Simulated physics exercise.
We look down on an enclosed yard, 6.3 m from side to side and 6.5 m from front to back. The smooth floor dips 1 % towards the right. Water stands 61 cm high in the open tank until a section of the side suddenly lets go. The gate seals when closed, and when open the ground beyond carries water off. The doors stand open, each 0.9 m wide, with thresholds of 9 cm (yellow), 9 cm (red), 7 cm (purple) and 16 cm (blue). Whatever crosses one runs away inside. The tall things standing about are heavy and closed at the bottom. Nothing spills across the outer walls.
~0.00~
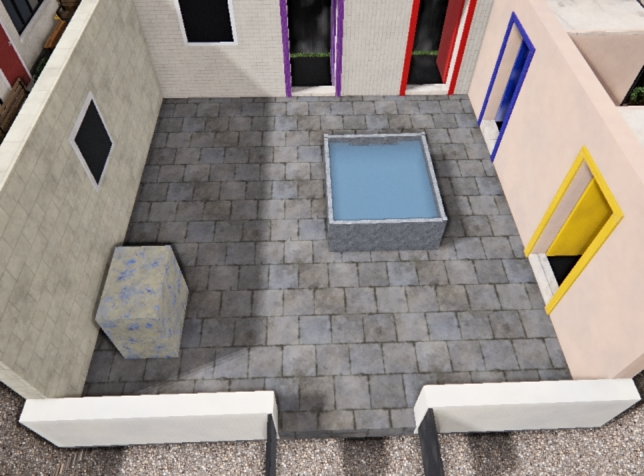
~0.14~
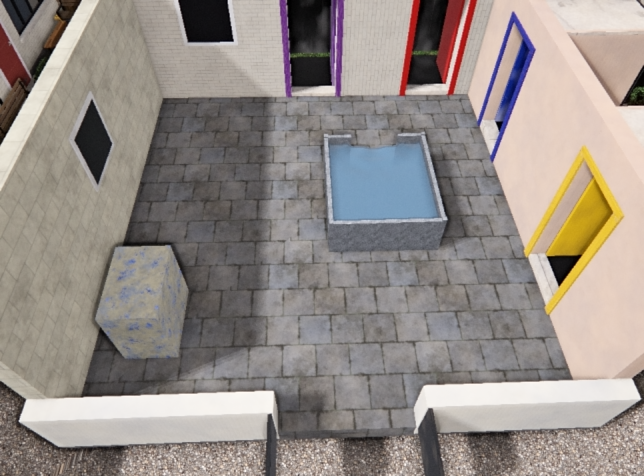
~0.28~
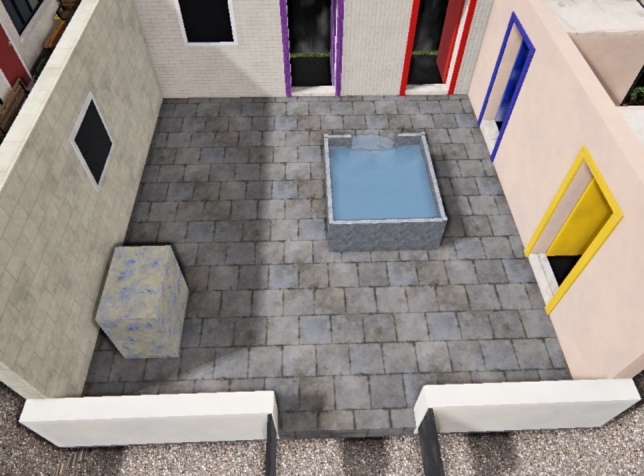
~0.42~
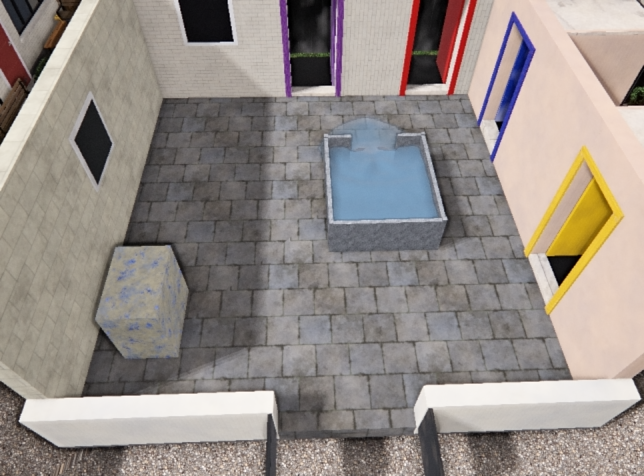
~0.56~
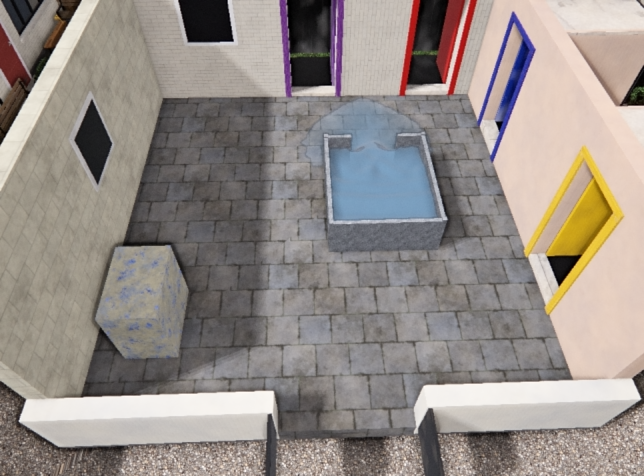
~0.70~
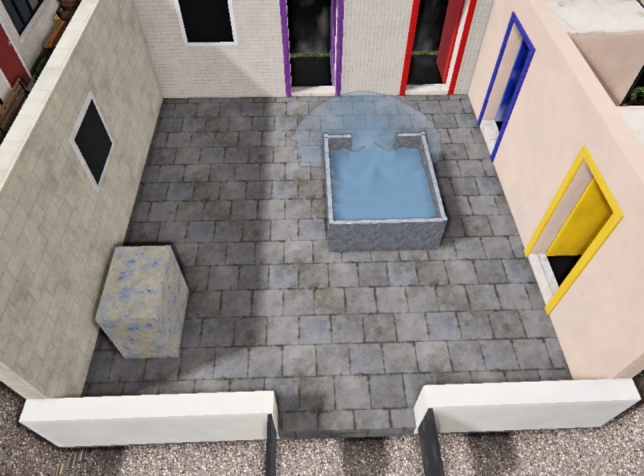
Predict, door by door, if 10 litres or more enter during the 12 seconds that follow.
The water let in: At the yellow door it does not reach the limit; at the red door it exceeds the limit; at the purple door it exceeds the limit; at the blue door it does not reach the limit.
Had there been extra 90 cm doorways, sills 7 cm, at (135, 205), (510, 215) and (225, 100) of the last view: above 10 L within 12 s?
In turn: Below, below, under.
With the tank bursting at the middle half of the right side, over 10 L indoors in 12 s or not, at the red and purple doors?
Then: Red above, purple not over.
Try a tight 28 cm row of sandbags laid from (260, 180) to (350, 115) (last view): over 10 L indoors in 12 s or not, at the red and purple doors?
Then: Red above, purple not over.
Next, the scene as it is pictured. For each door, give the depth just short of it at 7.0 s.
Depths in cm: Yellow 3, red 11, purple 8, blue 7.
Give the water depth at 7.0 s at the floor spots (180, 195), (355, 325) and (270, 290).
Roughly 3, 0 and 0 cm, in turn.
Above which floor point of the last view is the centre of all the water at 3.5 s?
Near (368, 157).
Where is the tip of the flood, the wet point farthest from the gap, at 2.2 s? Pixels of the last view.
At about (190, 98).
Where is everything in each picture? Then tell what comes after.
In the first frame, still water, 61 cm deep, in the open tank at (380, 179).
In the second frame, the front is at a hidden place, 0.5 m from the gap on the open tank's far side; 0.2 m2 of floor is under water; 61 cm left at the back of the open tank.
In the third frame, water pours out on the open tank's far side and has run 0.8 m, to a hidden place; typically 10 cm deep outside, 61 cm at the open tank's back.
In the fourth frame, water pours out on the open tank's far side and has run 1.3 m, to (368, 119); typically 6 cm deep outside, 61 cm at the open tank's back.
In the fifth frame, the front is at (359, 101), 1.9 m from the gap on the open tank's far side; 2.9 m2 of floor is under water; 57 cm left at the back of the open tank.
In the sixth frame, the front is at (338, 96), 2.2 m from the gap on the open tank's far side; 4.0 m2 of floor is under water; 51 cm left at the back of the open tank.
After 1.4 s water covers 20 % of the floor and is deepest (32 cm) near (374, 161); yellow door not reached, red door 17 cm at the sill, 2 L in, purple door 15 cm at the sill, 14 L in, blue door not reached.
After 2.2 s water covers 20 % of the floor and is deepest (32 cm) near (466, 94); yellow door not reached, red door 16 cm at the sill, 23 L in, purple door 18 cm at the sill, 63 L in, blue door 5 cm at the sill, 0 L in.
After 3.5 s water covers 35 % of the floor and is deepest (22 cm) near (458, 94); yellow door not reached, red door 14 cm at the sill, 50 L in, purple door 12 cm at the sill, 110 L in, blue door 8 cm at the sill, 0 L in.
After 7.0 s water covers 70 % of the floor and is deepest (12 cm) near (458, 94); yellow door 3 cm at the sill, 0 L in, red door 11 cm at the sill, 86 L in, purple door 8 cm at the sill, 145 L in, blue door 7 cm at the sill, 0 L in.
After 12.0 s water covers 95 % of the floor and is deepest (8 cm) near (579, 402); yellow door 6 cm at the sill, 0 L in, red door 7 cm at the sill, 89 L in, purple door 4 cm at the sill, 147 L in, blue door 6 cm at the sill, 0 L in.
